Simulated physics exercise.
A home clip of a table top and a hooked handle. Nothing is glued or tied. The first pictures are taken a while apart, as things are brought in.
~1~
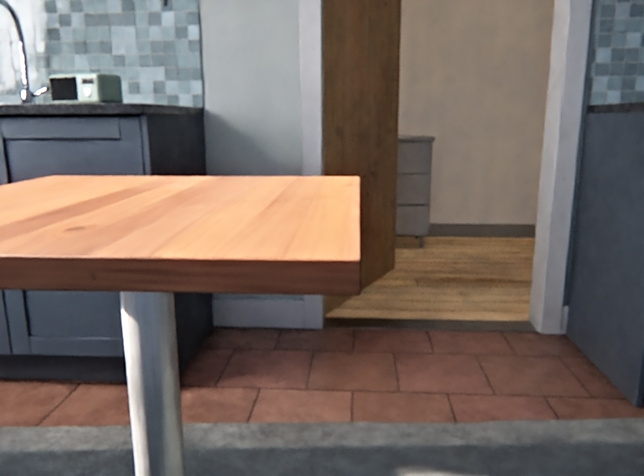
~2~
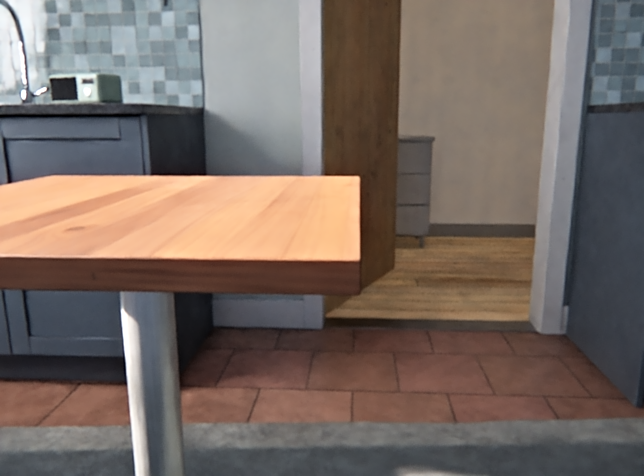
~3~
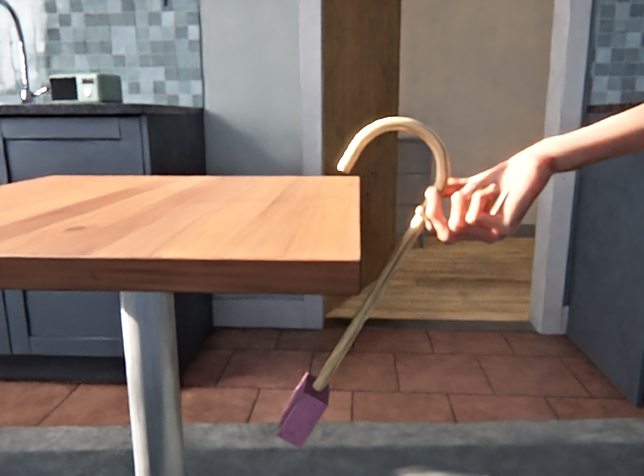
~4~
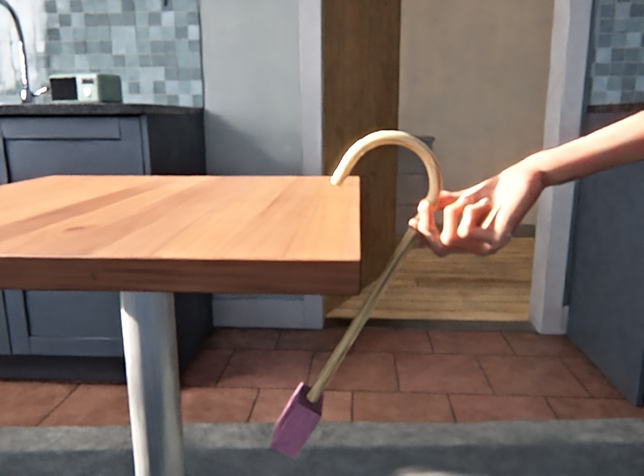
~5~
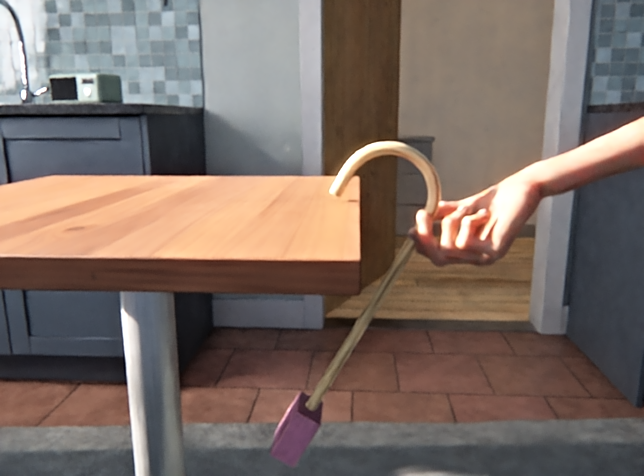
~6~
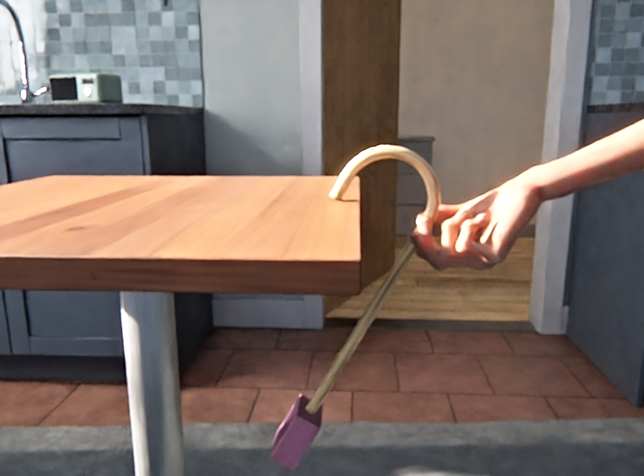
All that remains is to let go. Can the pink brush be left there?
As it turns out, the pink brush stays hooked on the edge.
Then, 0.40 s on from there, pink brush at rest near (332, 305).
In the end, the pink brush hangs from the table, near (331, 305).
